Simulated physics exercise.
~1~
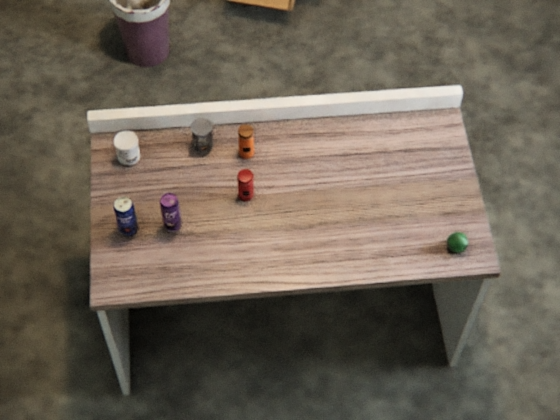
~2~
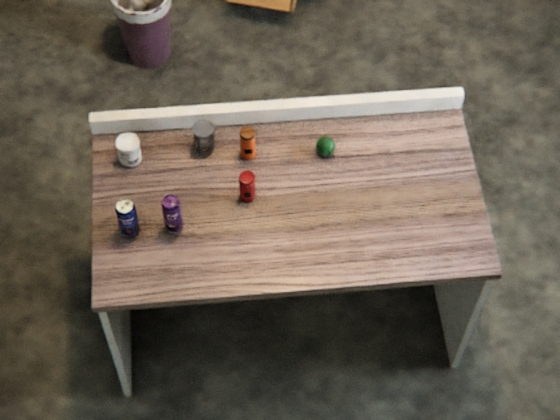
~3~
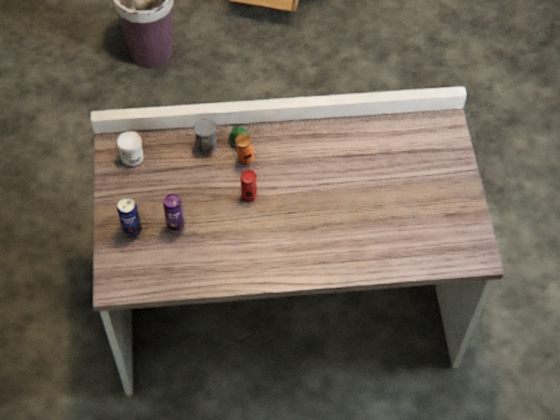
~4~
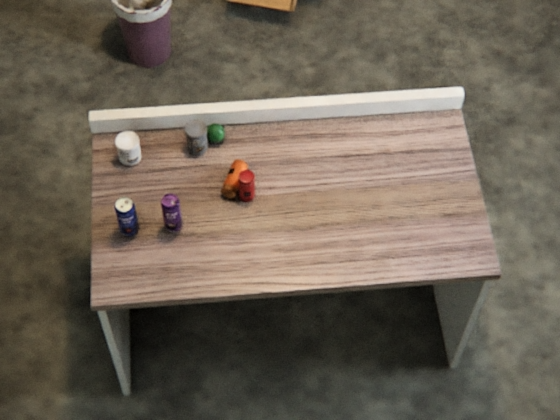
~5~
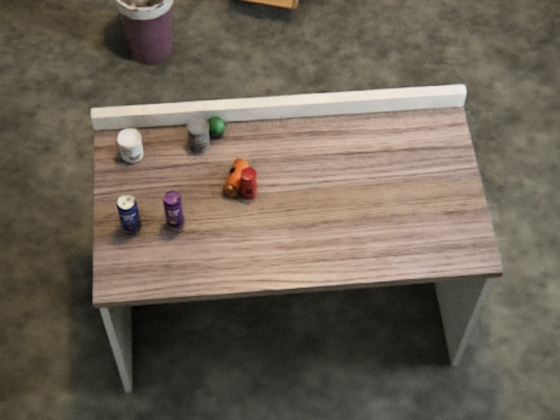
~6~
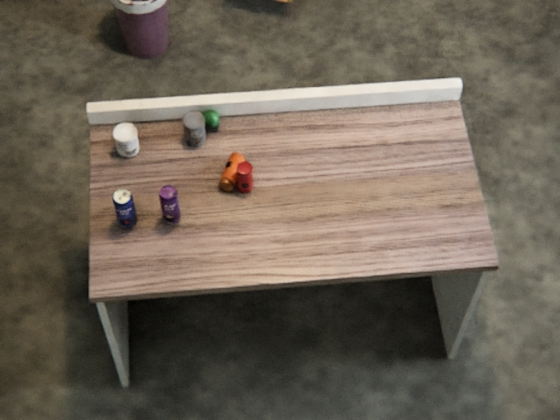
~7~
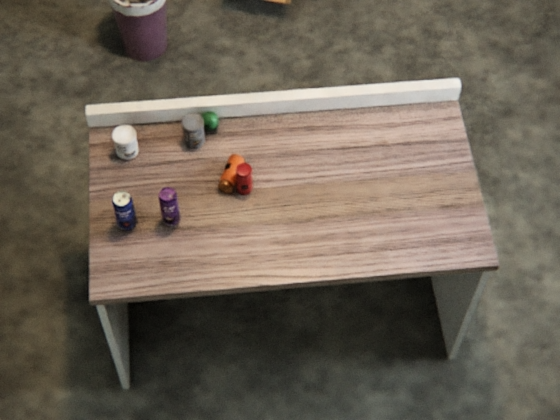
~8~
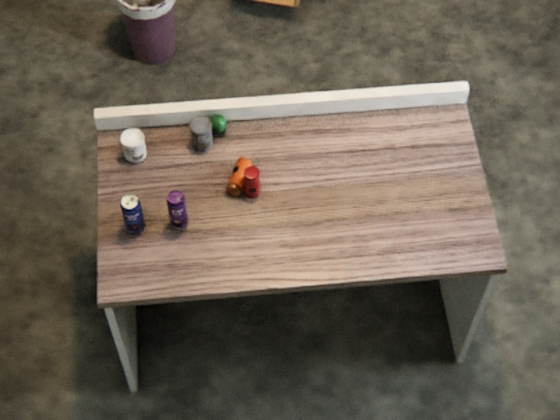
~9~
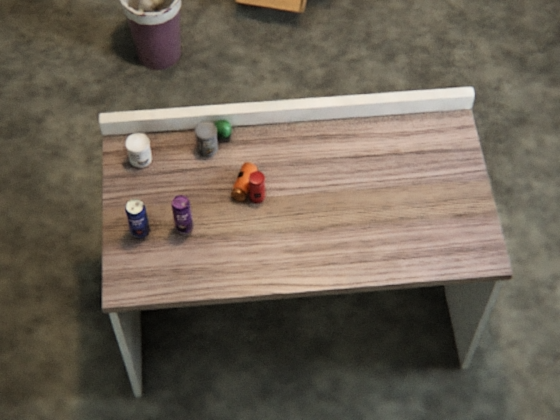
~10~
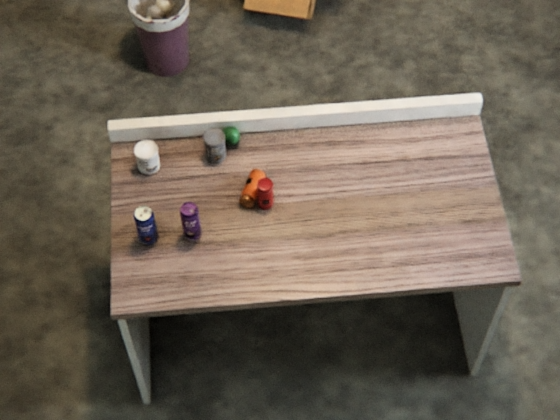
On a wood-grained table with a low rail along its far edge, a green ball rolled left past the back corner area and knocked the orange shaker over beside the red one, then nudged the grey tin slightly and stopped against the rail.
